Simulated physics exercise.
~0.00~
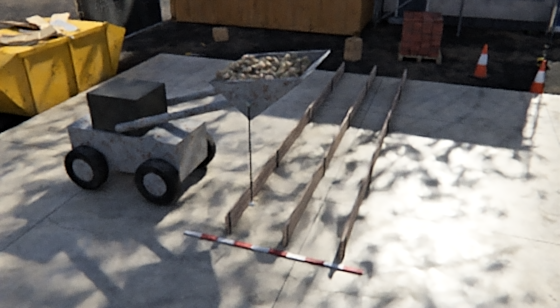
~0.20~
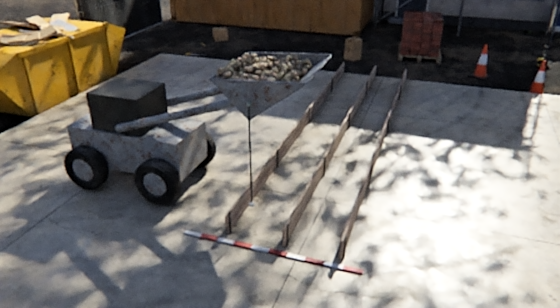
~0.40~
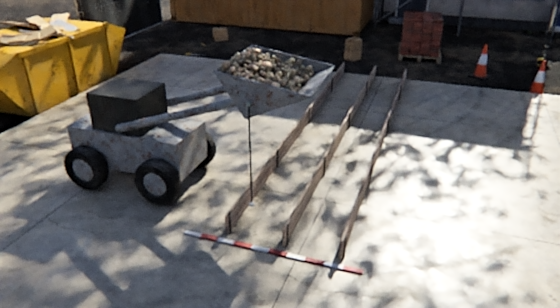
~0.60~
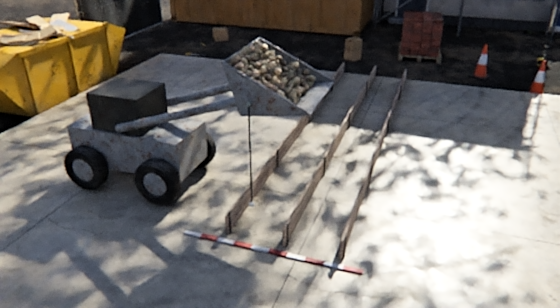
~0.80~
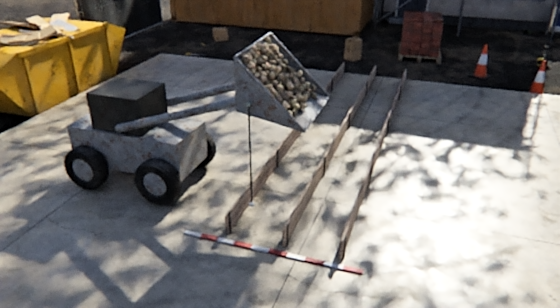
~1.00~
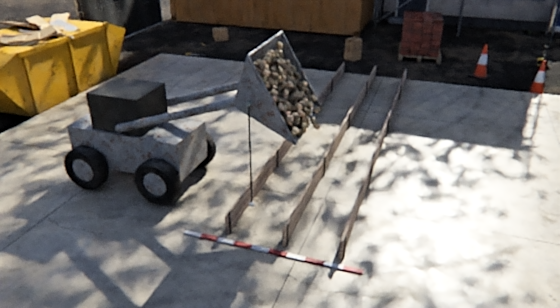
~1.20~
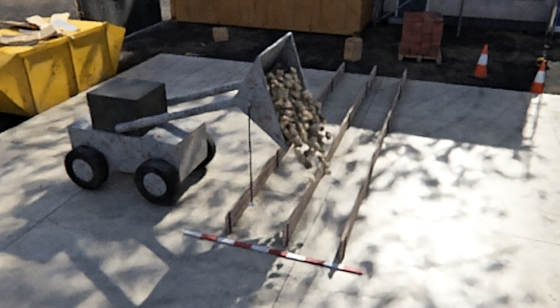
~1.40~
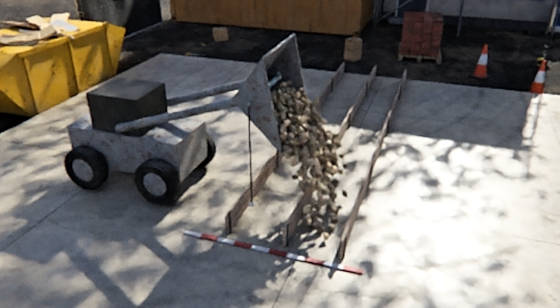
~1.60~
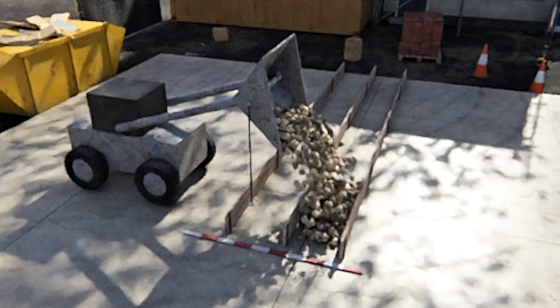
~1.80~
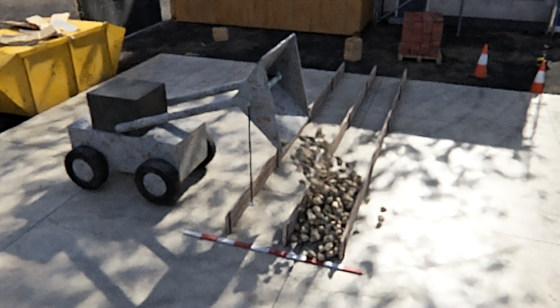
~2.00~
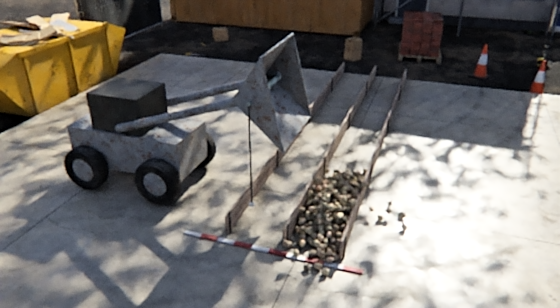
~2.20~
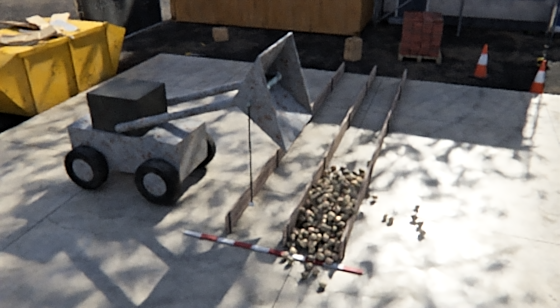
On a sunlit concrete yard, a small grey loader tipped its raised bucket forward until the rounded stones slid out and tumbled between the boards, mostly filling the near end of the right-hand lane, while a few scattered beyond the last board.
